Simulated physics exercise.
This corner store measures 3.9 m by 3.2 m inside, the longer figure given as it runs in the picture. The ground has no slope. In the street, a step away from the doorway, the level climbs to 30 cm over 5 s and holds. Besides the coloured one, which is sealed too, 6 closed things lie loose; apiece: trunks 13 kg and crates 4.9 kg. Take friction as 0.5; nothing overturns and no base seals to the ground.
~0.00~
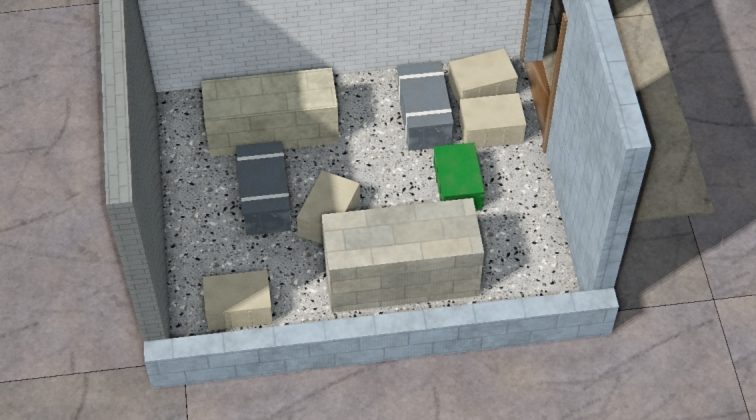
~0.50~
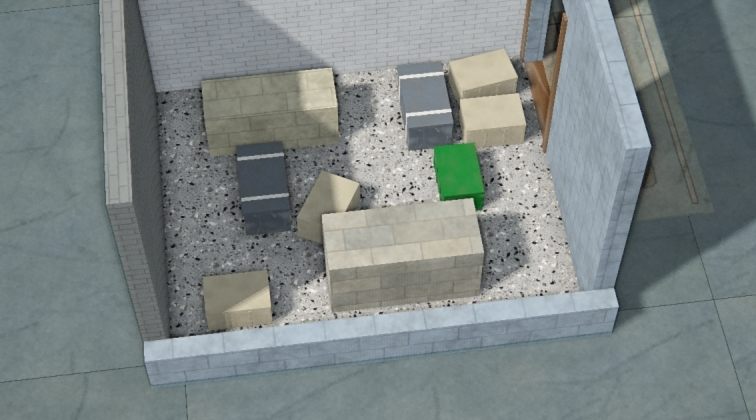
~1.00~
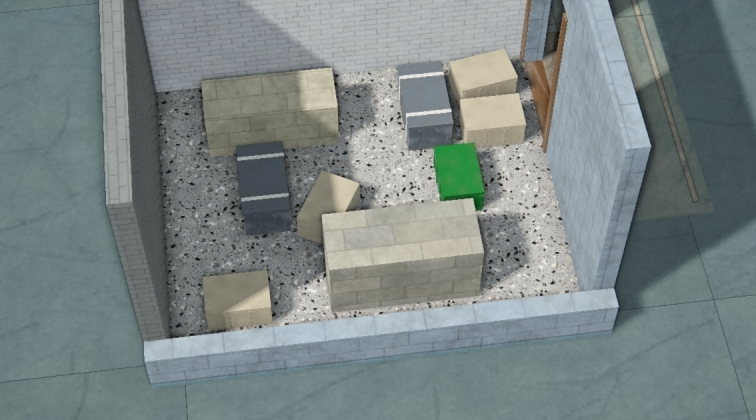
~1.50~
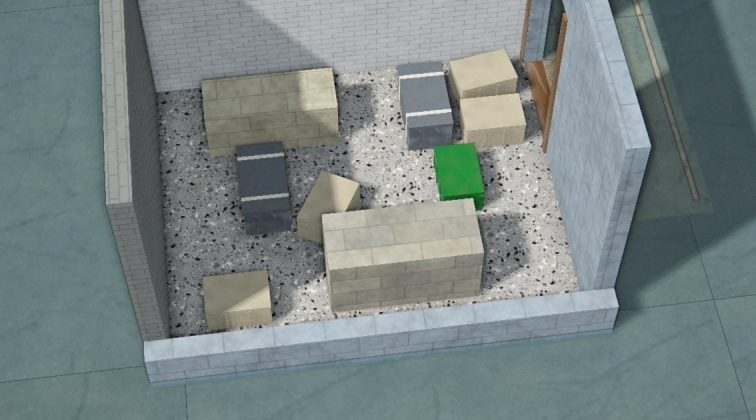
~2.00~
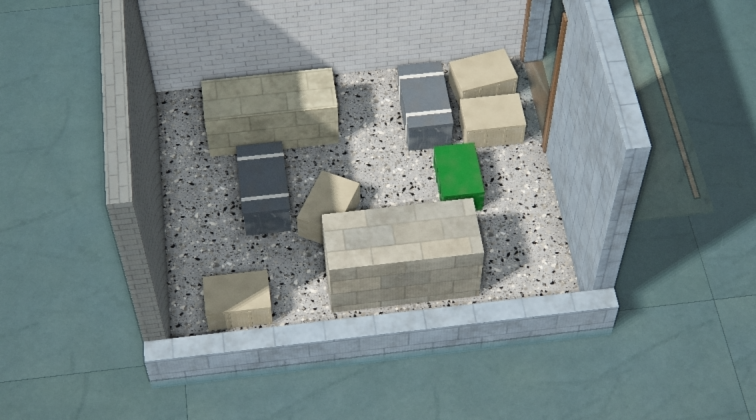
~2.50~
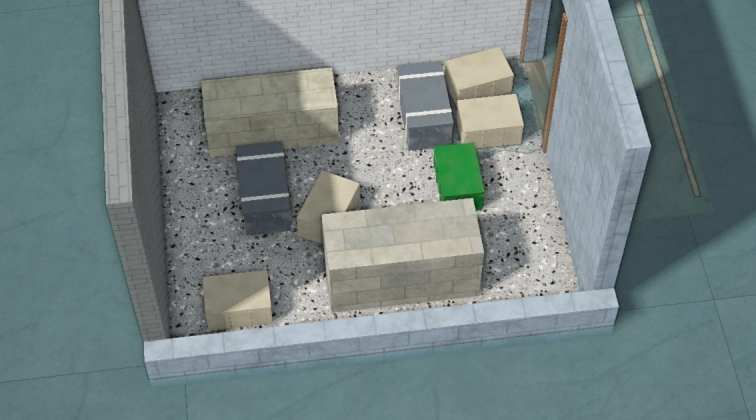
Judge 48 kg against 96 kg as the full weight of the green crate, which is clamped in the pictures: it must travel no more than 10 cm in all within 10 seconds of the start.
I expect that the smaller load will do.
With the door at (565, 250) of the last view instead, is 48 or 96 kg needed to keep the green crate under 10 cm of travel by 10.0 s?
In that case only the higher weight holds it.
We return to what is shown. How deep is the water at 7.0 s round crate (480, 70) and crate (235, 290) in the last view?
Roughly 19 and 10 cm.
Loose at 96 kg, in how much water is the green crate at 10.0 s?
About 10 cm.
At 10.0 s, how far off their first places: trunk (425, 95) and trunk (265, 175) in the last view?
In that order: 250 cm, 60 cm.
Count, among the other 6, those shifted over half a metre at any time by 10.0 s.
That makes 6.
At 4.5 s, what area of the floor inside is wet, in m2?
Roughly 5.0 m2.
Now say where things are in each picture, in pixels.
The green crate at (459, 169), on the bottom; 0.0 m2 under water; 0 of 7 have shifted, in the first frame.
The green crate at (459, 169), on the bottom; 0.0 m2 under water; 0 of 7 have shifted, in the second frame.
The green crate at (459, 169), on the bottom; water covers 0.0 m2; 0 of 7 have shifted, in the third frame.
The green crate at (459, 169), on the bottom; water covers 0.0 m2; 0 of 7 have shifted, in the fourth frame.
The green crate at (459, 169), on the bottom; 0.1 m2 under water; 0 of 7 have shifted, in the fifth frame.
The green crate at (459, 169), on the bottom; water covers 0.4 m2; 0 of 7 have shifted, in the sixth frame.
After 3.5 s the green crate would be 0 cm from its start with 48 kg and 0 cm from its start with 96 kg; 3 cm of water round it then.
After 4.5 s the green crate would be 0 cm from its start with 48 kg and 0 cm from its start with 96 kg; 5 cm of water round it then.
After 7.0 s the green crate would be 0 cm from its start with 48 kg and 0 cm from its start with 96 kg; 8 cm of water round it then.
After 10.0 s the green crate would be 0 cm from its start with 48 kg and 0 cm from its start with 96 kg; 10 cm of water round it then.
